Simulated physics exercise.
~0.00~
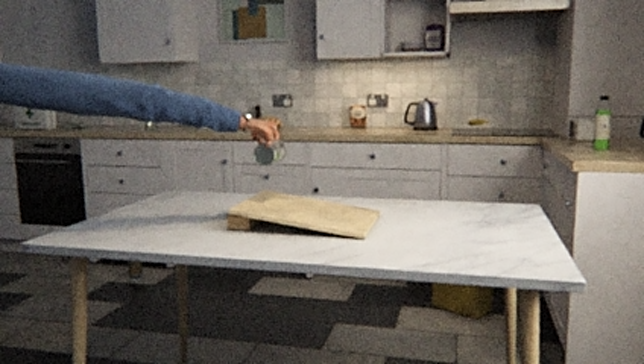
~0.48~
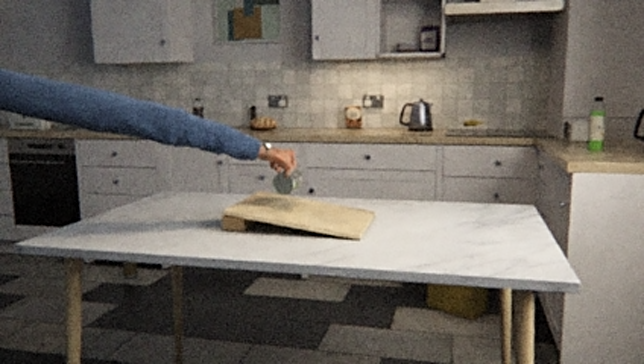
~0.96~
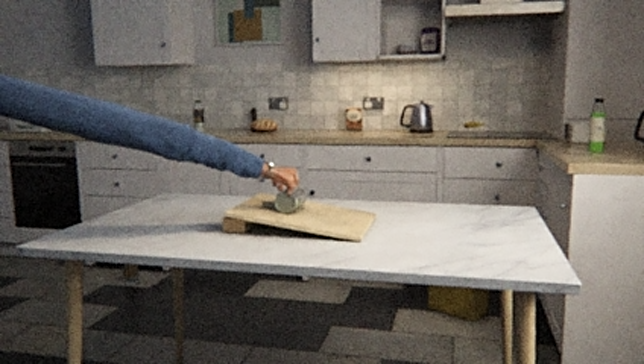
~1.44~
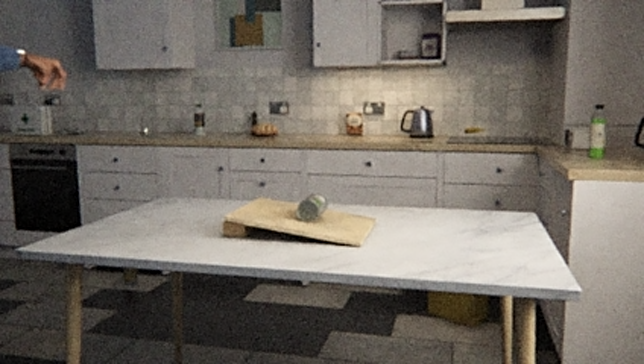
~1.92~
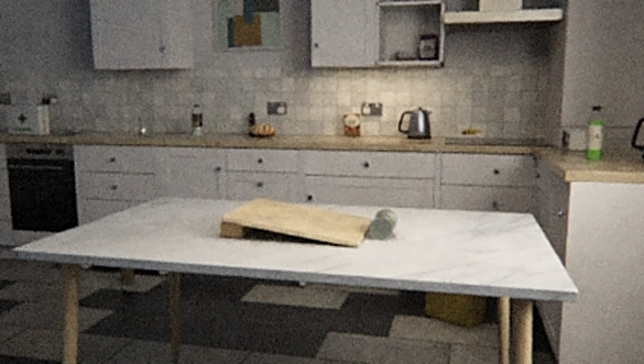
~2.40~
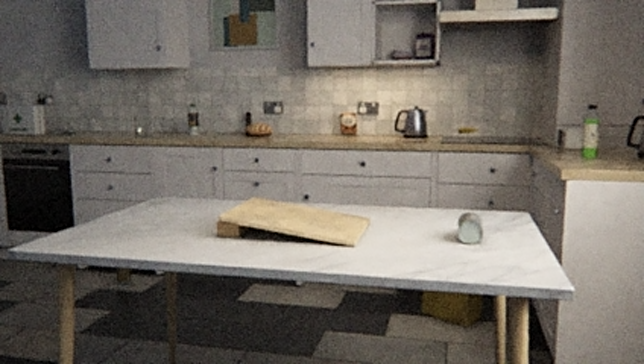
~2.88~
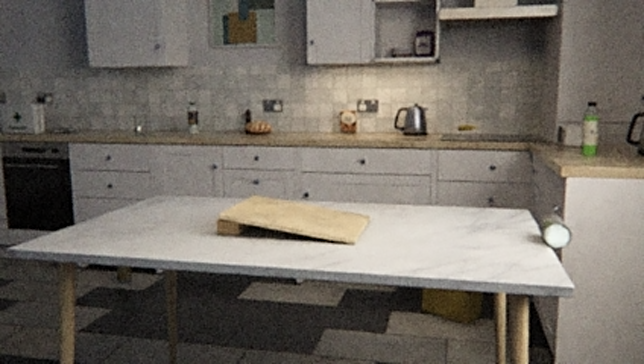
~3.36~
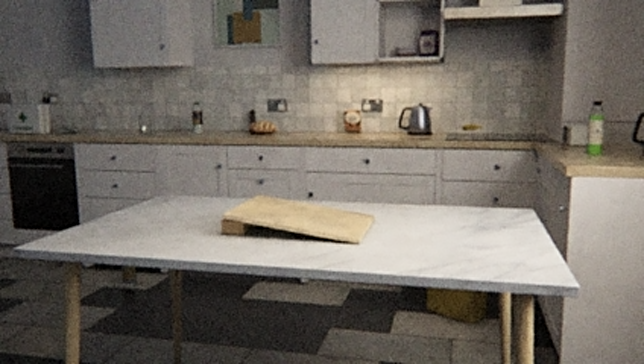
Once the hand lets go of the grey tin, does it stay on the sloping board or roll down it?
The grey tin rolls down the board and off its lower end onto the table.
